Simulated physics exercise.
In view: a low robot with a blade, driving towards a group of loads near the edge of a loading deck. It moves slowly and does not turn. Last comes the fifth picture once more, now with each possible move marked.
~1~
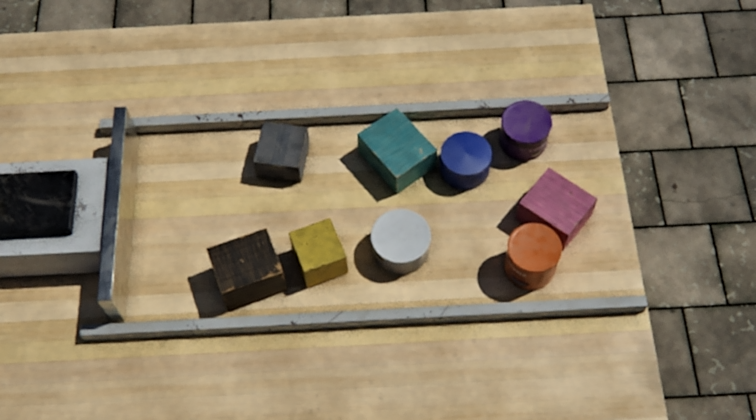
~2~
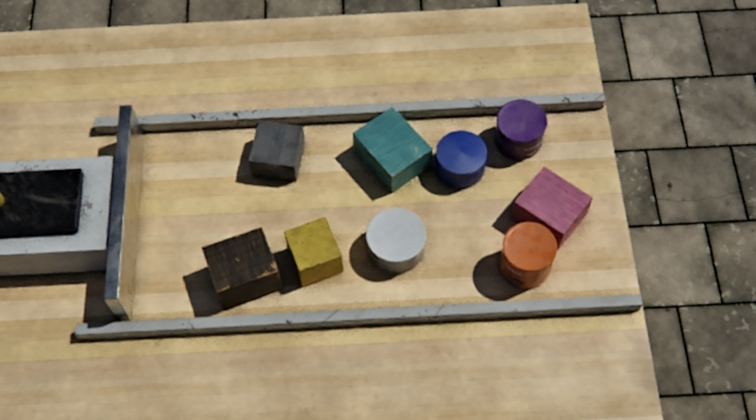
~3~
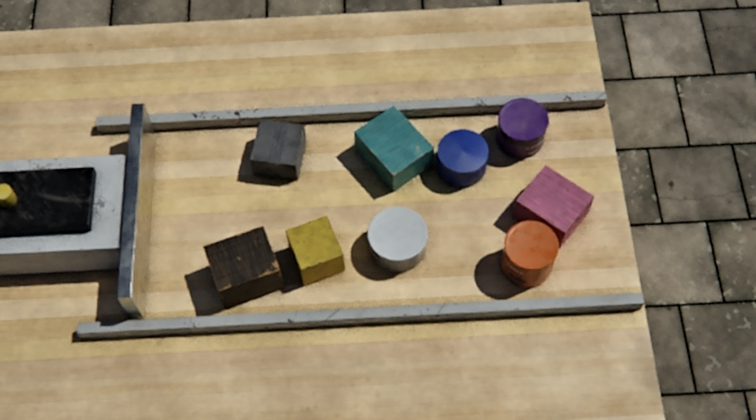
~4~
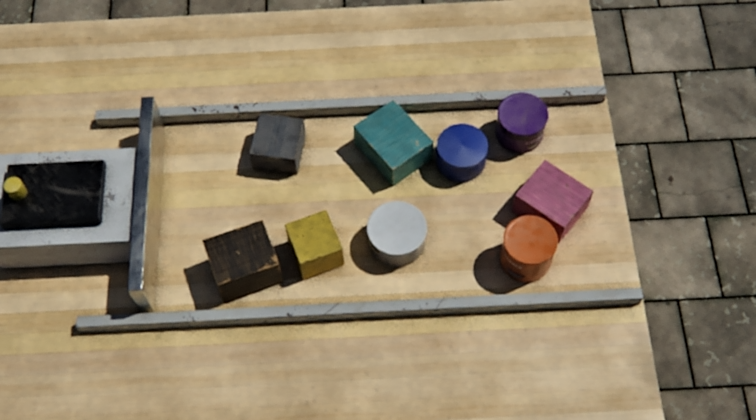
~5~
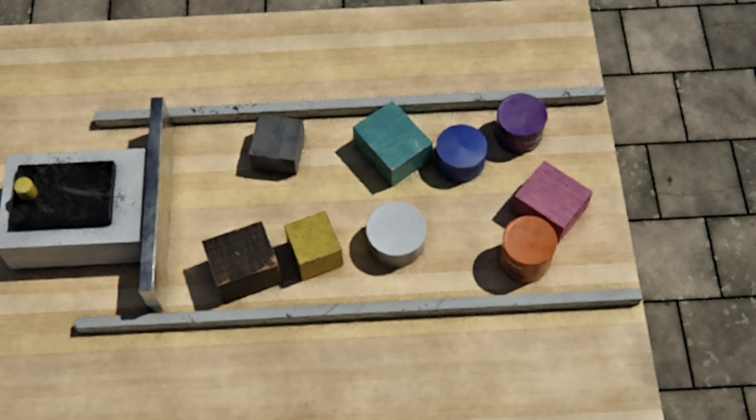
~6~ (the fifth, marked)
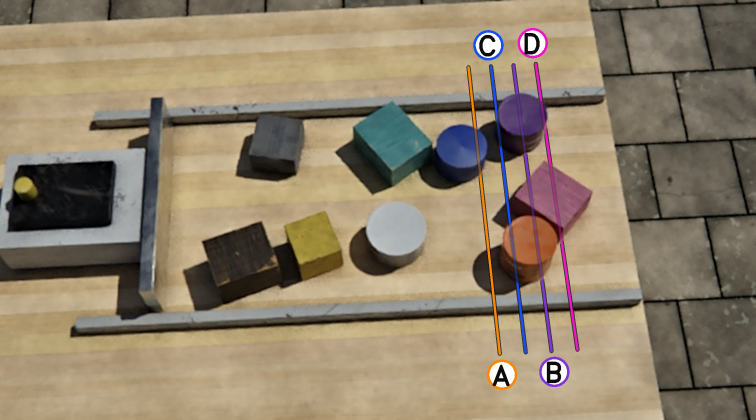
We see a low machine with an upright blade creep slowly rightward between two rails on a wooden deck, closing some of the gap to a group of coloured blocks and round pieces, which stay where they are.
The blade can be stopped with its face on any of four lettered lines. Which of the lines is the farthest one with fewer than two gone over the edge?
No second one falls up to A.
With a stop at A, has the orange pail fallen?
No.
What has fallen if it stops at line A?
The pink crate.
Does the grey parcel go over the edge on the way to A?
No.
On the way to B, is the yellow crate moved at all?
By then, yes.
On the marked copy, A at (483, 200); B at (531, 198); C at (507, 199); D at (555, 197).
Taking A. A third of the way, robot (191, 187); grey parcel (305, 143); black crate (314, 263).
Two thirds of the way, robot (311, 181); pink crate (576, 190); orange pail (564, 260).
When it is over, robot (401, 177); pink crate over the edge; white pail (617, 206); one fallen.
As for the rest, B drops four; C drops four; D drops six.
